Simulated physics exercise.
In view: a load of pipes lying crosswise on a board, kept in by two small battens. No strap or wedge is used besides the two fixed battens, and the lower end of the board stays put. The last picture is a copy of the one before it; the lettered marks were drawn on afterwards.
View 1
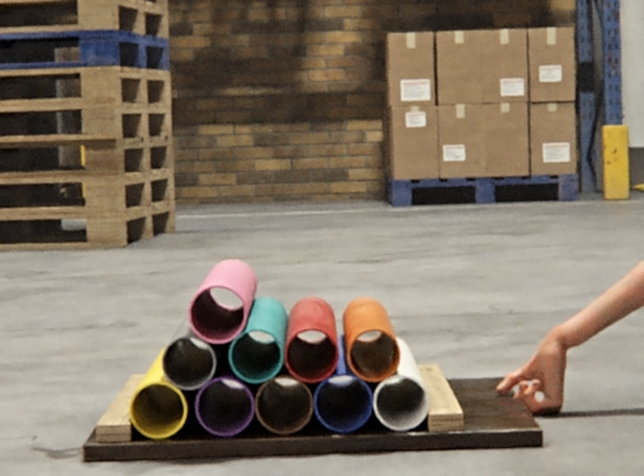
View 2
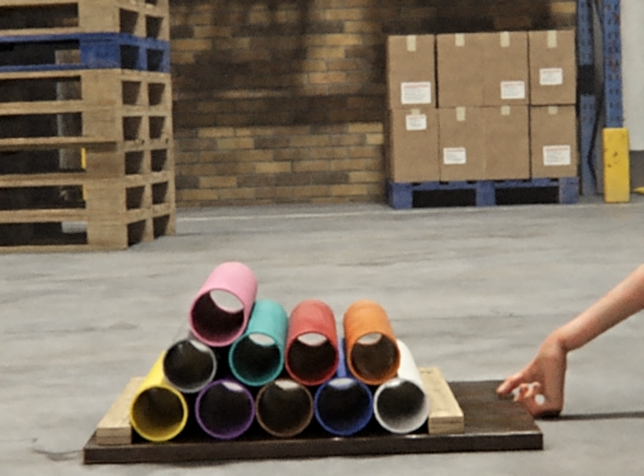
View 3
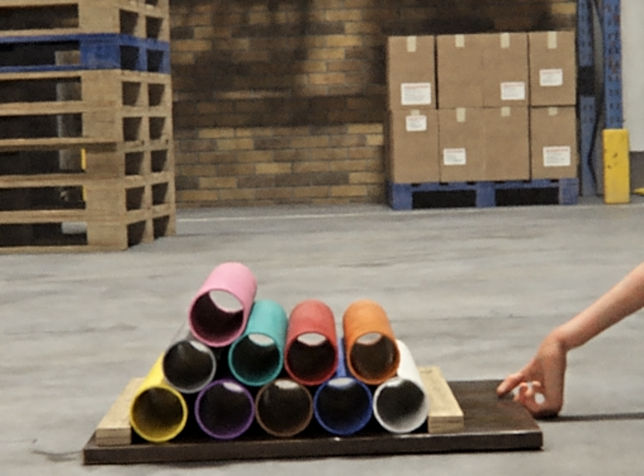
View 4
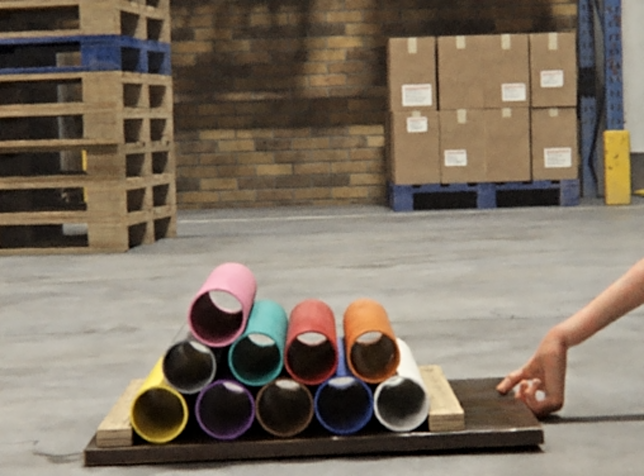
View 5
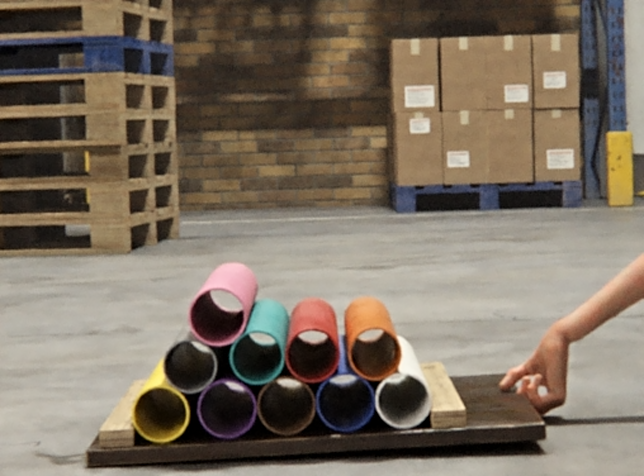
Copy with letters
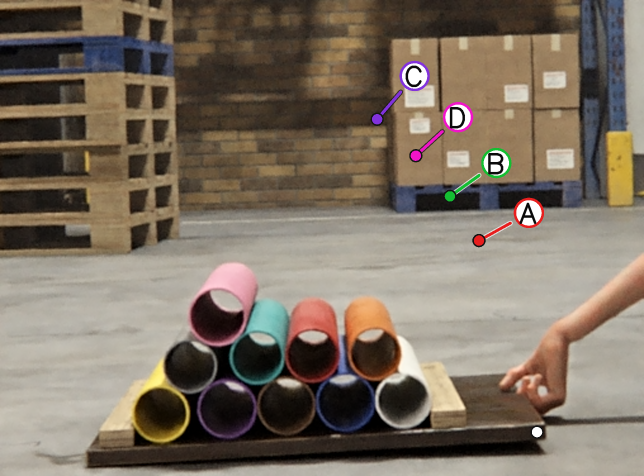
The clip shows colourful pipes stacked between two small battens on a dark board on a concrete floor, while a hand at the right end stays almost still, then raises that end very slightly, the stack keeping its arrangement.
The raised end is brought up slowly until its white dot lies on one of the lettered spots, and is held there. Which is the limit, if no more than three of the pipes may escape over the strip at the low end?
Stop at A.
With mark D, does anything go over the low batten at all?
At D: Yes.
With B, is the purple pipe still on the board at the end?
Yes, with B.
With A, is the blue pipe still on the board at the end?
Yes, with A.
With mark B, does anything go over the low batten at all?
At B: Yes.
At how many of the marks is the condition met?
One of the four.
On the marked copy, A at (479, 241); B at (450, 197); C at (377, 119); D at (416, 156); the white dot at (537, 432).
Following A. Soon after the start, board at 20°.
Later, board at 27°.
In the end, board at 27°, two over the low batten (grey, pink).
As for the rest, B five over the low batten; C ten over the low batten; D ten over the low batten.
